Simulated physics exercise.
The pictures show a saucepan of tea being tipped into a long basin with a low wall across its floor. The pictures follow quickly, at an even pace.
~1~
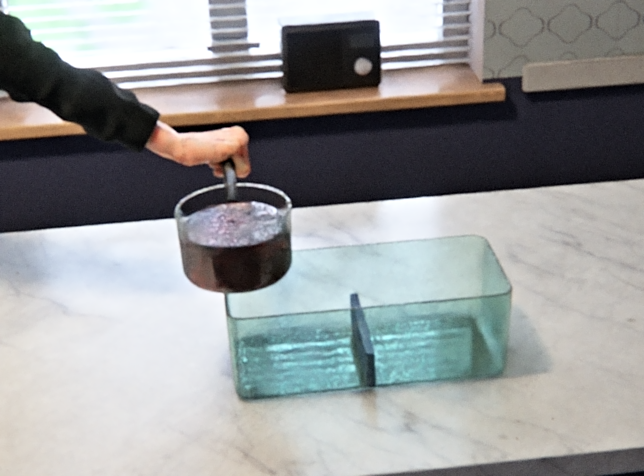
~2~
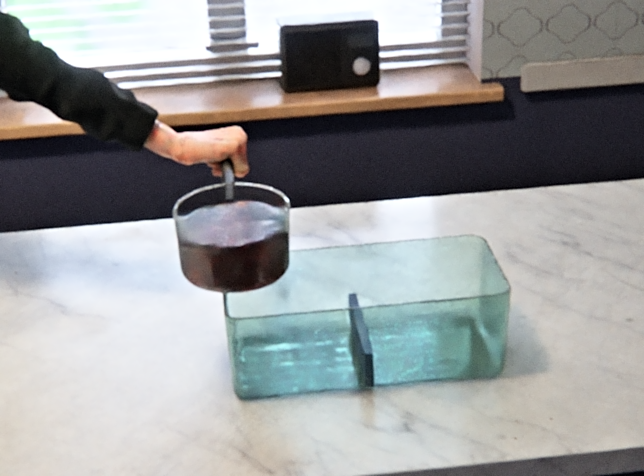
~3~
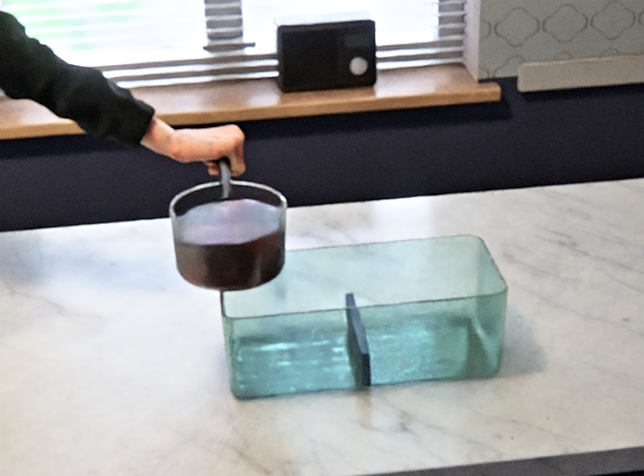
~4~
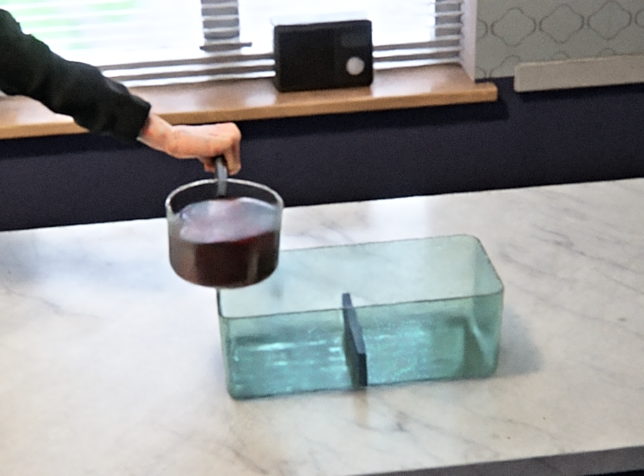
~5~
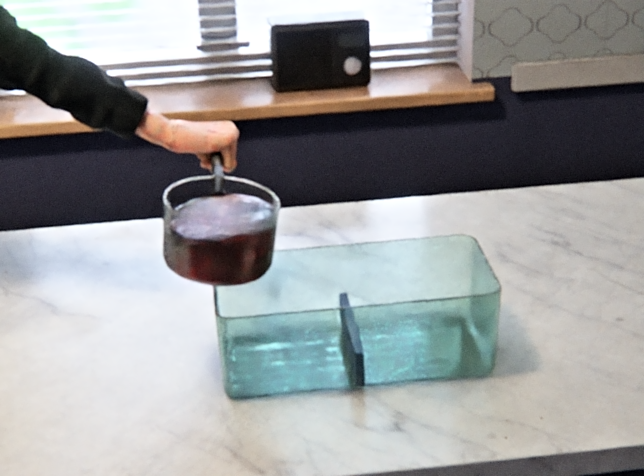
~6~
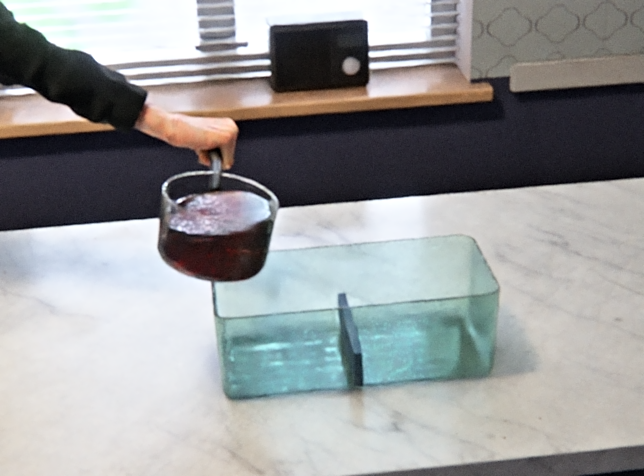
On a marble-patterned counter near a window with blinds, a hand in a dark sleeve holds a clear saucepan of dark reddish liquid above the left end of a greenish see-through basin with a low dark divider. The hand keeps the pan almost level at first, then tilts it slightly toward the right.
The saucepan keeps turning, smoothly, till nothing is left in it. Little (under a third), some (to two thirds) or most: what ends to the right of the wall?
It comes to more than two thirds.
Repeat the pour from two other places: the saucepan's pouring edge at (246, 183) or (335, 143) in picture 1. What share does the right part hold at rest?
First some 30, then 95 per cent.
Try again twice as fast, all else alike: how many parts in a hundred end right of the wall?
It comes to 70 per cent or so.
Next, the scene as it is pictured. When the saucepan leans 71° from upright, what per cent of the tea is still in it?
Some 70 per cent.
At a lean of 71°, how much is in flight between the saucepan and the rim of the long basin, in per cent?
Near 25 %.
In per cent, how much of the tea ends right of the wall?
Near 90 %.
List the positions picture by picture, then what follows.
In the first picture, tilt 0°; pouring edge (290, 205); surface from (180, 228) to (288, 219); the long basin's rim runs from (225, 289) to (499, 264); the wall's top is at (362, 323).
In the second picture, tilt 1°; pouring edge (288, 204); surface from (178, 227) to (287, 217).
In the third picture, tilt 2°; pouring edge (285, 204); surface from (174, 227) to (283, 216).
In the fourth picture, tilt 5°; pouring edge (282, 204); surface from (170, 225) to (278, 213).
In the fifth picture, tilt 8°; pouring edge (279, 204); surface from (165, 221) to (275, 210).
In the sixth picture, tilt 13°; pouring edge (277, 204); surface from (163, 216) to (273, 208).
A moment on, the saucepan is tipped part way and 69 per cent is still to pour, 4 is left of the wall and 0 right of it.
Next, the saucepan is tipped right over and 11 per cent is still to pour, 7 is left of the wall and 65 right of it.
Then the saucepan is tipped right over and 0 per cent is still to pour, 10 is left of the wall and 89 right of it.
Later the saucepan is tipped right over and 0 per cent is still to pour, 10 is left of the wall and 89 right of it.
In the end 10 per cent lies left of the wall, 89 right of it and 1 outside.
